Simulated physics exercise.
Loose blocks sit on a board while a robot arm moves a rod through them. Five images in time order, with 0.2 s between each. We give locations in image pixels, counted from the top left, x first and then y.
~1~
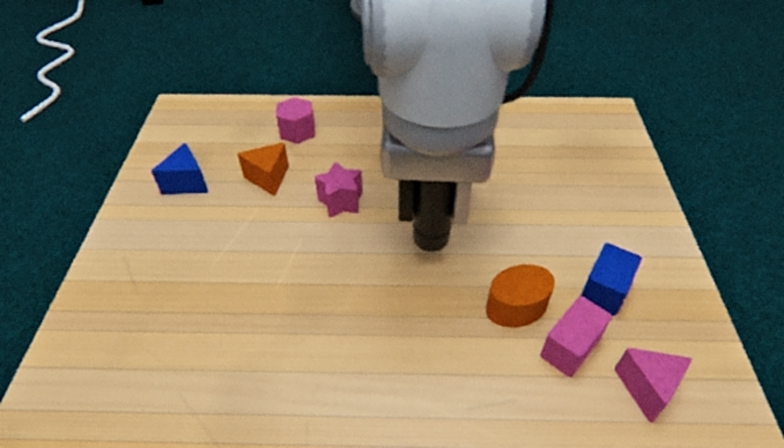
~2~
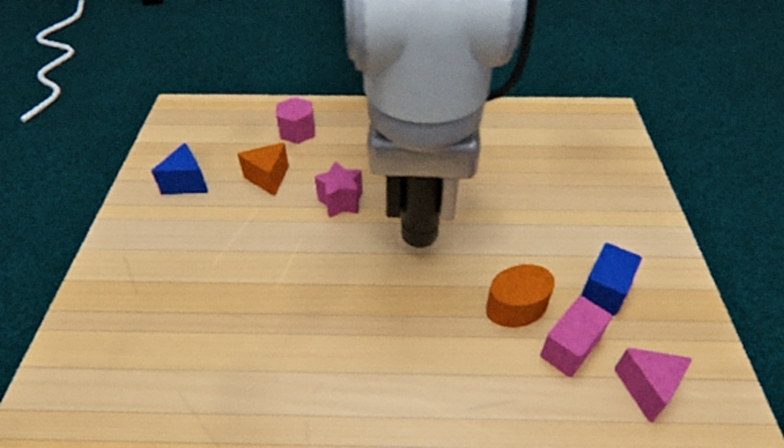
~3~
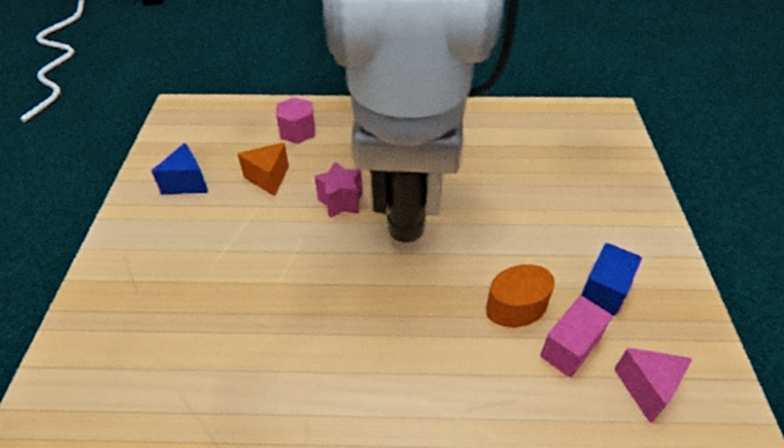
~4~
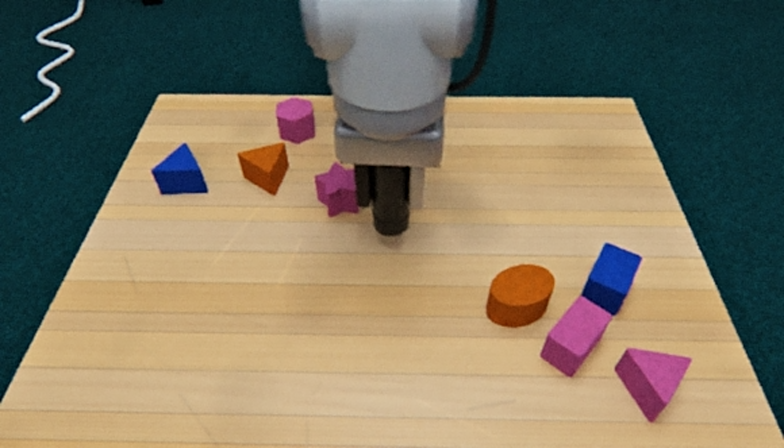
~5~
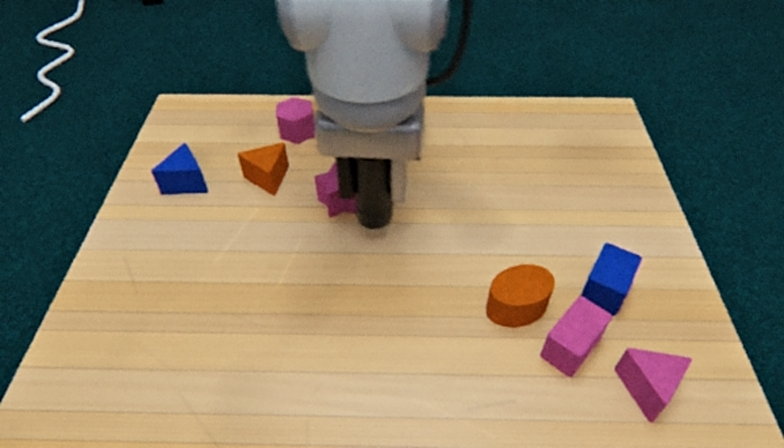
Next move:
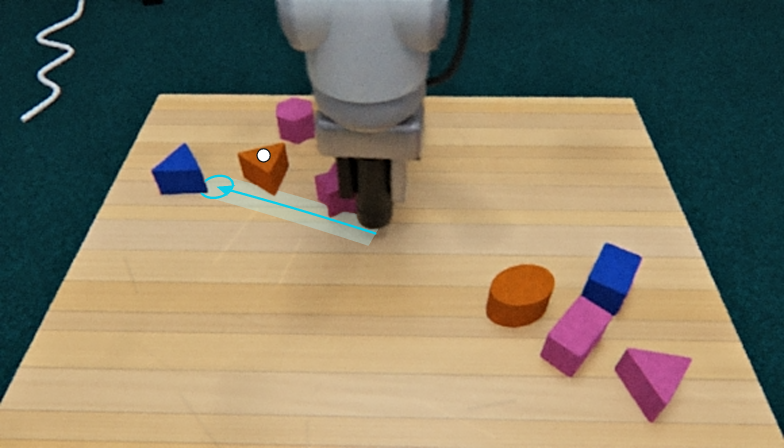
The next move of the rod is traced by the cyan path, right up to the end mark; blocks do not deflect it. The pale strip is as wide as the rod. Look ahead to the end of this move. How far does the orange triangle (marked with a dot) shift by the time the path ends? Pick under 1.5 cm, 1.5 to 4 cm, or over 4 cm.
Distance: Between 1.5 and 4 cm.
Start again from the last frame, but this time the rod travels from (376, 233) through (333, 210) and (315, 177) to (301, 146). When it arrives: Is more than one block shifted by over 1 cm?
I believe so.
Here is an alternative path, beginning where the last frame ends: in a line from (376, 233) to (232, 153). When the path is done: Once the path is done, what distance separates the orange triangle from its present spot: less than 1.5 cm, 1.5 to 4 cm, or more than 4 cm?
It moves quite far, over 4 cm.
The drawn path runs from (376, 233) directly to (217, 187); the dot is on the orange triangle.
The first path, step by step. One third of the way, rod at (317, 200); pink star-shaped block at (330, 170), turned 30° clockwise.
Two thirds of the way, rod at (262, 184); orange triangle at (259, 150), turned 25° clockwise; pink star-shaped block at (326, 169), turned 45° clockwise.
At the end, rod at (211, 171); blue triangle at (174, 160); orange triangle at (247, 147), turned 90° clockwise; pink star-shaped block at (326, 169), turned 45° clockwise.
